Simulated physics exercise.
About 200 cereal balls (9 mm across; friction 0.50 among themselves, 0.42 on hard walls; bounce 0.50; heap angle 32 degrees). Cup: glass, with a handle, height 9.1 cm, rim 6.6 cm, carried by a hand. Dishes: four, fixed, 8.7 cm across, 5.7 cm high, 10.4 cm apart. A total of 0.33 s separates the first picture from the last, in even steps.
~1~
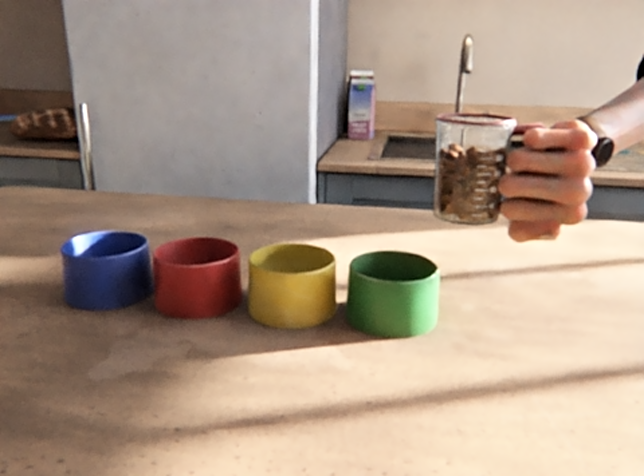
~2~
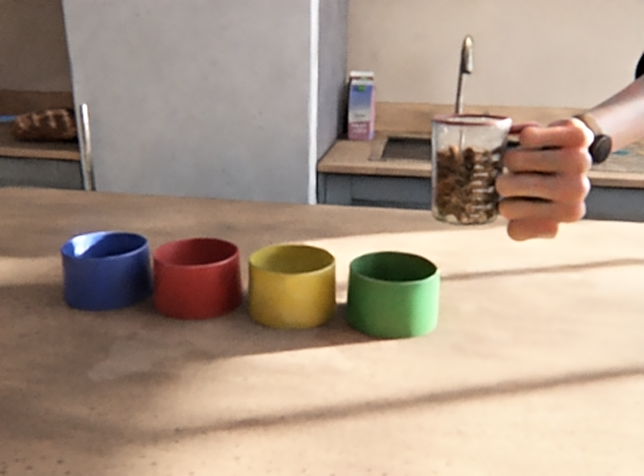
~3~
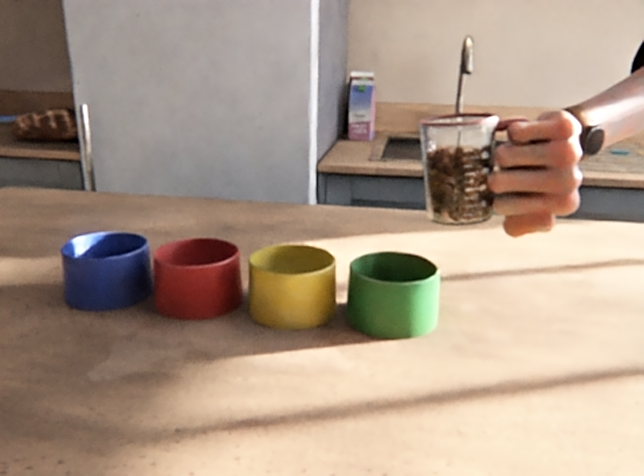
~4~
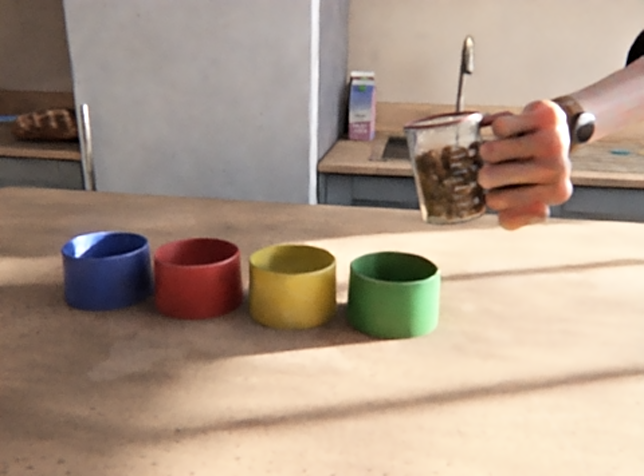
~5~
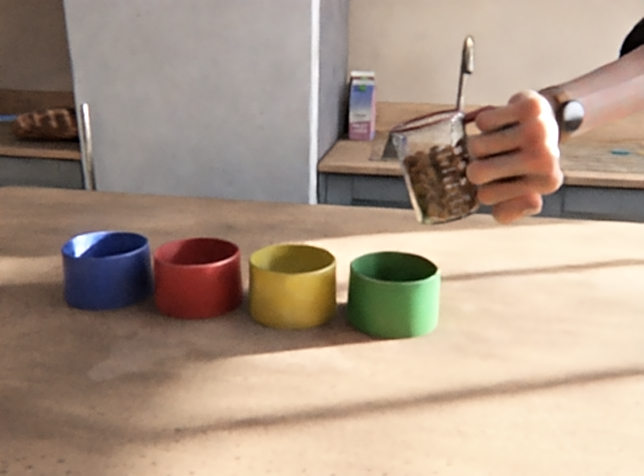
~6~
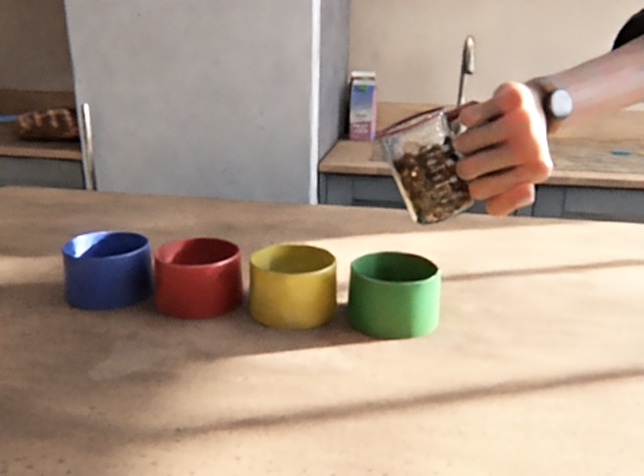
A hand moves a clear mug of brown pieces slightly left and tilts it leftward.
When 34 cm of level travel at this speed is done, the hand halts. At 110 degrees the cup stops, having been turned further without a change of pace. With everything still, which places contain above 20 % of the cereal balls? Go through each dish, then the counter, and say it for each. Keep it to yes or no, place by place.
Place by place: Red yes, blue yes, green no, yellow no, counter no.
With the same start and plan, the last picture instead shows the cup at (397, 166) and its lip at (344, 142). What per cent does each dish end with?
Red: 10 / blue: 80 / green: 0 / yellow: 0.
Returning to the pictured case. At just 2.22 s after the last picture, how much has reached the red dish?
Estimate: Near 60 %.
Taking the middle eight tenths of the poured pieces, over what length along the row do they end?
That stretch measures near 13 centimetres.
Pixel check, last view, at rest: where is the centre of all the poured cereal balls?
Approximately (179, 291) in the last view.
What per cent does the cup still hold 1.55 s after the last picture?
About 15 per cent.
Then, 0.93 s after the last picture, tilt 105 degrees; cup holds 100 %.
Then, 1.55 s after the last picture, tilt 110 degrees; cup holds 15 %, red 60 %, blue 5 %.
Then, 2.22 s after the last picture, tilt 110 degrees; cup holds 0 %, red 60 %, blue 25 %.
In the end, red 60 %, blue 25 %, green 0 %, yellow 0 %, counter 15 %.
